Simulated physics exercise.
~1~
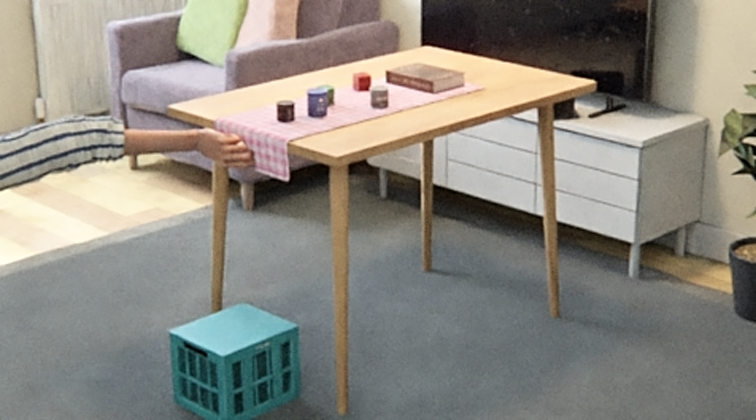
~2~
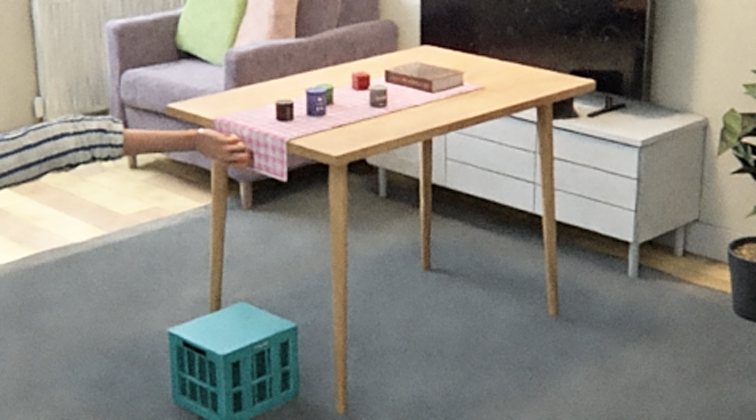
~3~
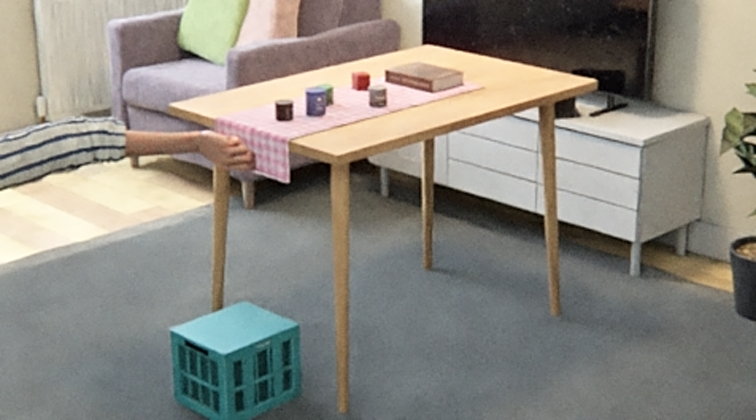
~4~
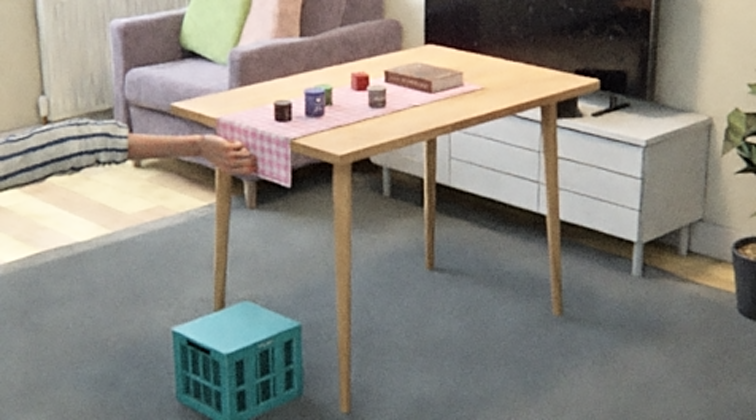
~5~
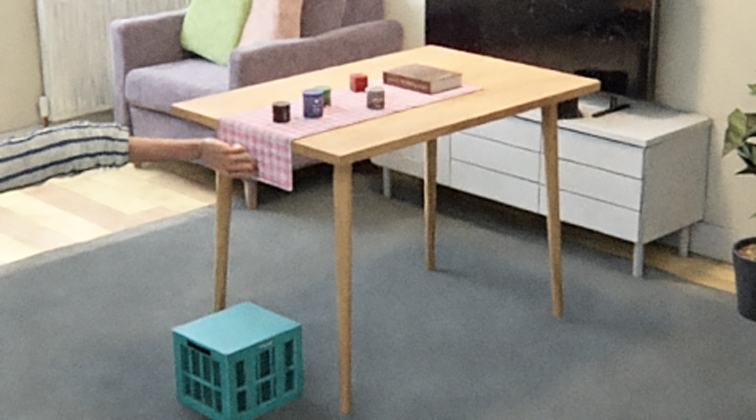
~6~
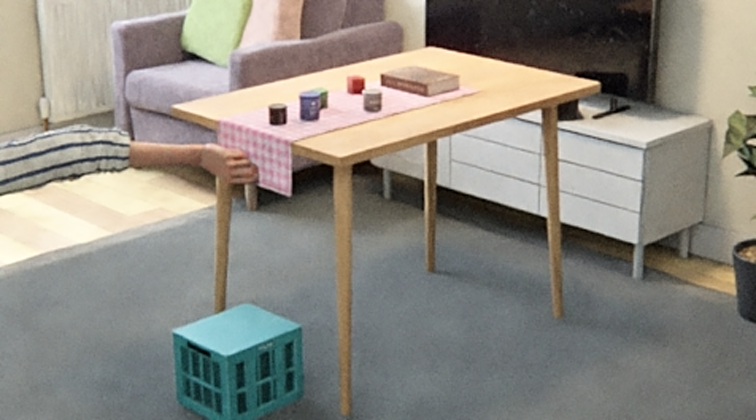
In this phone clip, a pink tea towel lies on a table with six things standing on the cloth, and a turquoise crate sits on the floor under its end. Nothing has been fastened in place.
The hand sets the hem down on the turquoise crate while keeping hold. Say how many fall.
Exactly four go over.
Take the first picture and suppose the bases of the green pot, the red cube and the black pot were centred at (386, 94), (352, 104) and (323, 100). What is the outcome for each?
The green pot holds on, the red cube comes down, the black pot comes down.
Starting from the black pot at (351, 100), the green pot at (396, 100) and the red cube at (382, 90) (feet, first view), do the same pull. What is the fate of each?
The black pot ends up off; the green pot stays put; the red cube stays put.
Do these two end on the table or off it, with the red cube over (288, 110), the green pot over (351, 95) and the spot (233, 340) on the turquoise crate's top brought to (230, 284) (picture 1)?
The red cube is lost; the green pot stays put.
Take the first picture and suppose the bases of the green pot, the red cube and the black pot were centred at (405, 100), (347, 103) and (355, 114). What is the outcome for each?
The green pot does not fall, the red cube falls, the black pot tumbles off.
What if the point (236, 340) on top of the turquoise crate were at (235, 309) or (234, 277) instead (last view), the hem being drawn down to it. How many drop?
The tally is 3 and 2.
Soon after, hem near (255, 248); black pot and blue can gone.
After that, hem near (256, 303); black pot, blue can and green pot gone.
In the end, hem on the crate; black pot, blue can, green pot and grey pot gone. It carries off four.
